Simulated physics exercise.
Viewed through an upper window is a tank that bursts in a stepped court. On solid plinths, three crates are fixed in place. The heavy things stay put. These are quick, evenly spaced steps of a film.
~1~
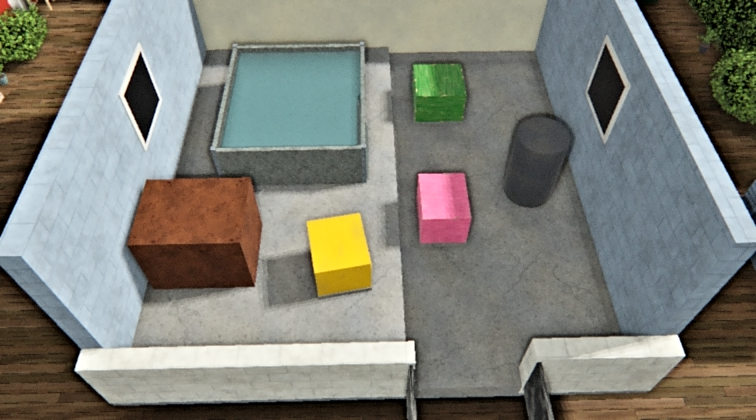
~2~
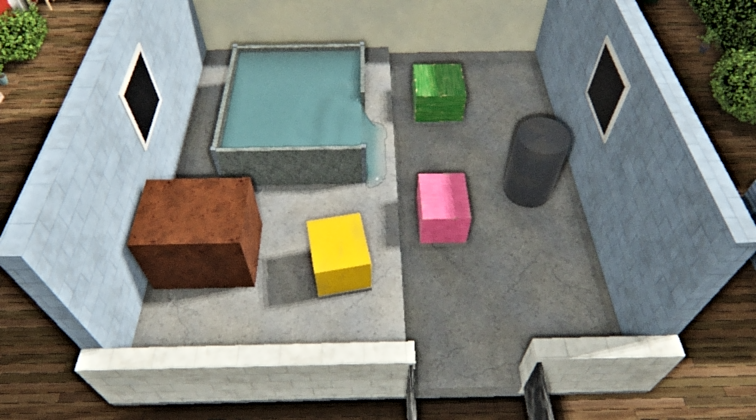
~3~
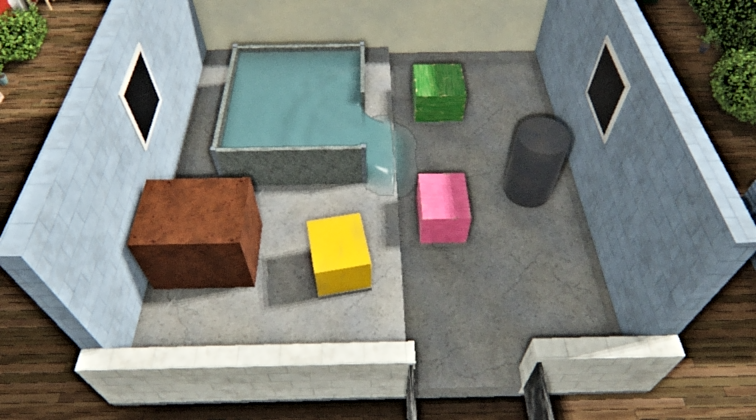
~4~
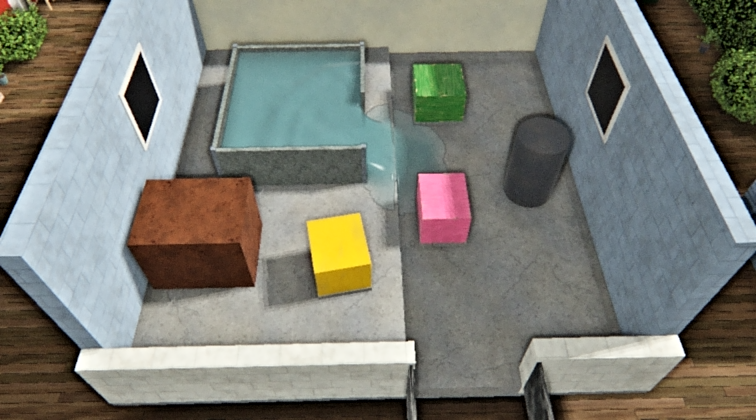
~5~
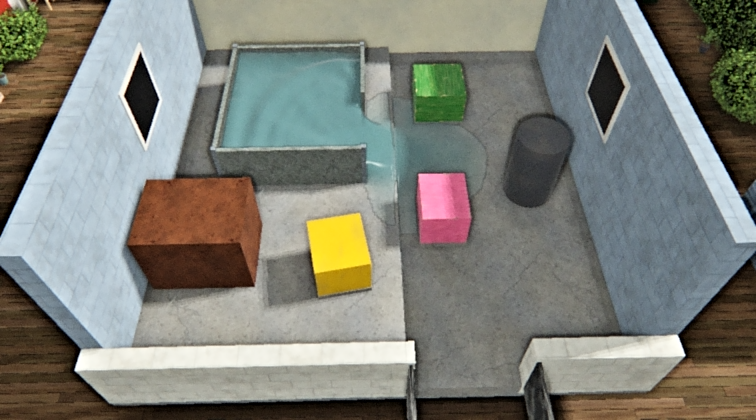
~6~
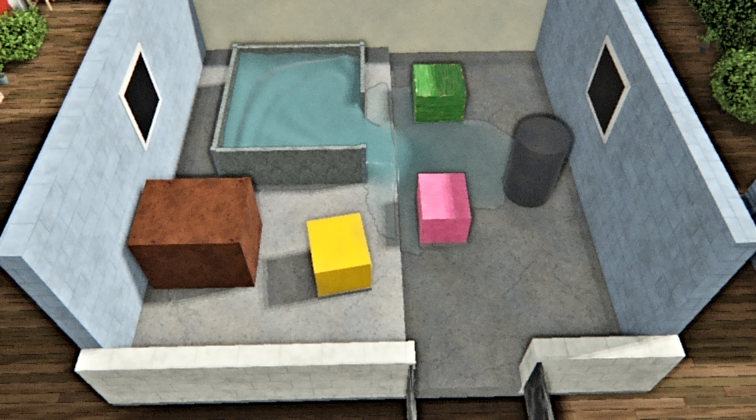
The clip opens on a walled court seen from above, with still water in a raised tank among coloured blocks and a gray cylinder. The tank's right side opens and water pours out, dropping over the step. It then spreads rightward between the green and pink blocks, reaching the cylinder.
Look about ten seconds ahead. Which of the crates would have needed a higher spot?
Green crate: Yes, it gets wet. Pink crate: Yes, it gets wet. Yellow crate: No, it stays dry.
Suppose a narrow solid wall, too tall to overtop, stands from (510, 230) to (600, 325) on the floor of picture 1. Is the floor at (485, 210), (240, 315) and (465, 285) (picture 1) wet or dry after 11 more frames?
First inundated, then unwetted, then inundated.
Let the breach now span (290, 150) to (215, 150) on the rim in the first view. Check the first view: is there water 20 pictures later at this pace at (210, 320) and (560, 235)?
Note, points in order: Soaked; unreached.
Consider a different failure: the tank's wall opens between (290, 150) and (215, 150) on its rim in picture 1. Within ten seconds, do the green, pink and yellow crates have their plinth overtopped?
As I see it, the green crate is overtopped, the pink crate is overtopped and the yellow crate is overtopped.
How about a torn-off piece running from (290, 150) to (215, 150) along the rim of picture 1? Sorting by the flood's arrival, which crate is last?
Answer: The green one.
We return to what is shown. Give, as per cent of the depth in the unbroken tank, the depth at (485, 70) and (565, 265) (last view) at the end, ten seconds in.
First 18 %, then 20 %.
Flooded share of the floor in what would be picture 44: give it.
About 75 percent.
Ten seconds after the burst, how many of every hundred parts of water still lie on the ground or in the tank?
Close to 82 in a hundred.
A moment on, water covers 25 % of the floor; the green crate water round its plinth, the pink crate water round its plinth, the yellow crate not reached.
Next, water covers 45 % of the floor; the green crate water round its plinth, the pink crate water round its plinth, the yellow crate water round its plinth.
Then, water covers 55 % of the floor; the green crate water round its plinth, the pink crate water round its plinth, the yellow crate water round its plinth.
Later, water covers 75 % of the floor; the green crate water round its plinth, the pink crate water round its plinth, the yellow crate water round its plinth.
In the end, water covers 75 % of the floor; the green crate was topped, the pink crate was topped, the yellow crate stayed above the water.
